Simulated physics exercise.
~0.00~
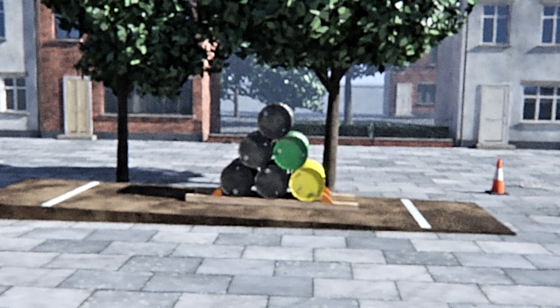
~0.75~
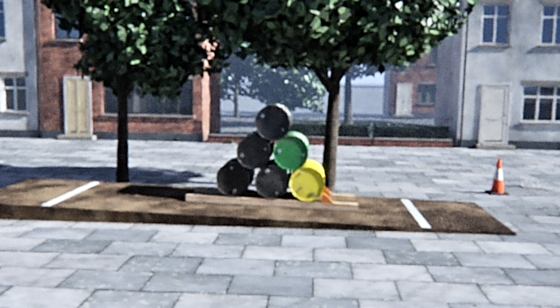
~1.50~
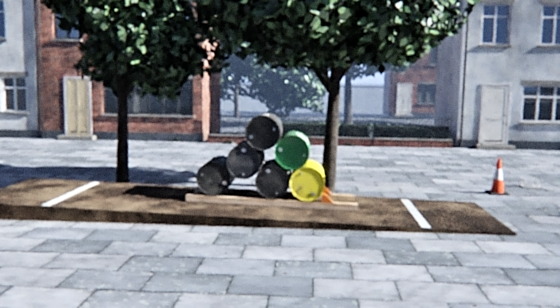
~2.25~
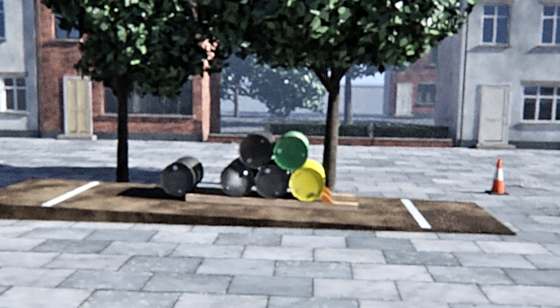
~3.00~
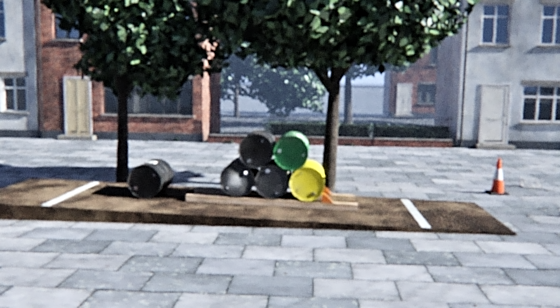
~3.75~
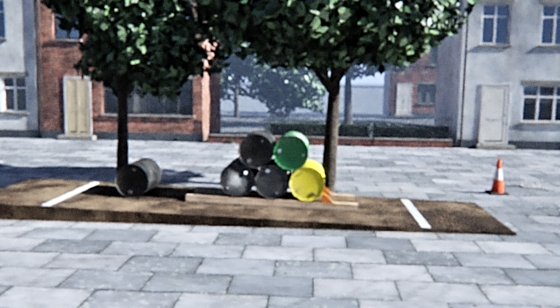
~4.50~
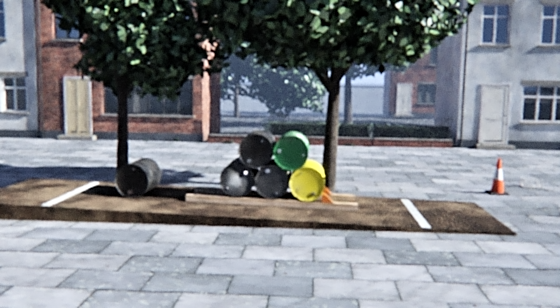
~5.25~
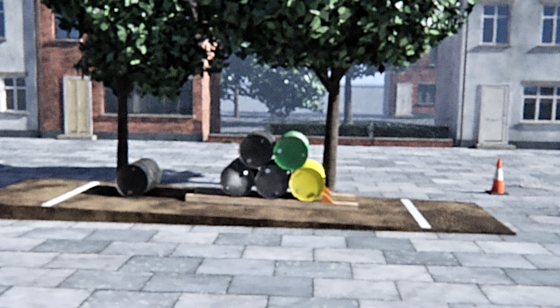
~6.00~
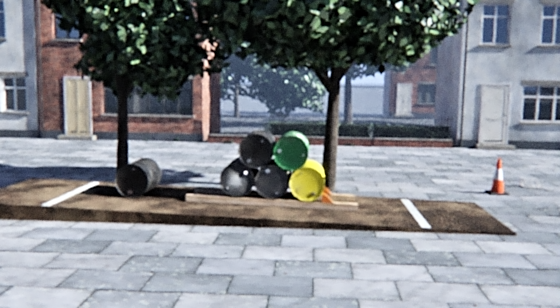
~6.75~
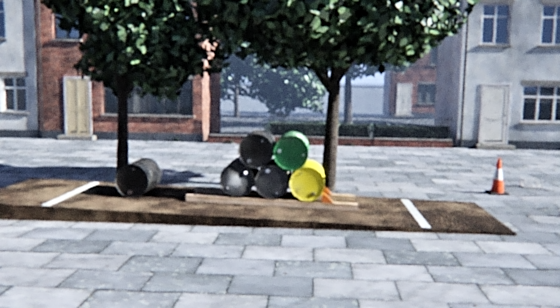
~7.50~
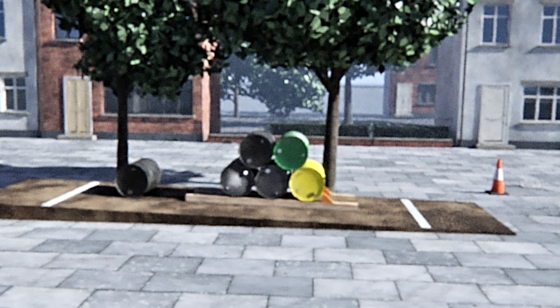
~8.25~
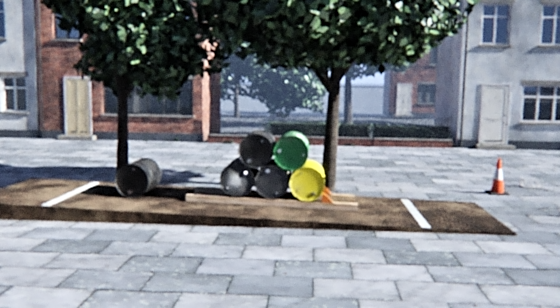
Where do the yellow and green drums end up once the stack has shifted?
Both are still up on the timbers, with the yellow drum at the right of the bottom row and the green one resting on top of other drums.
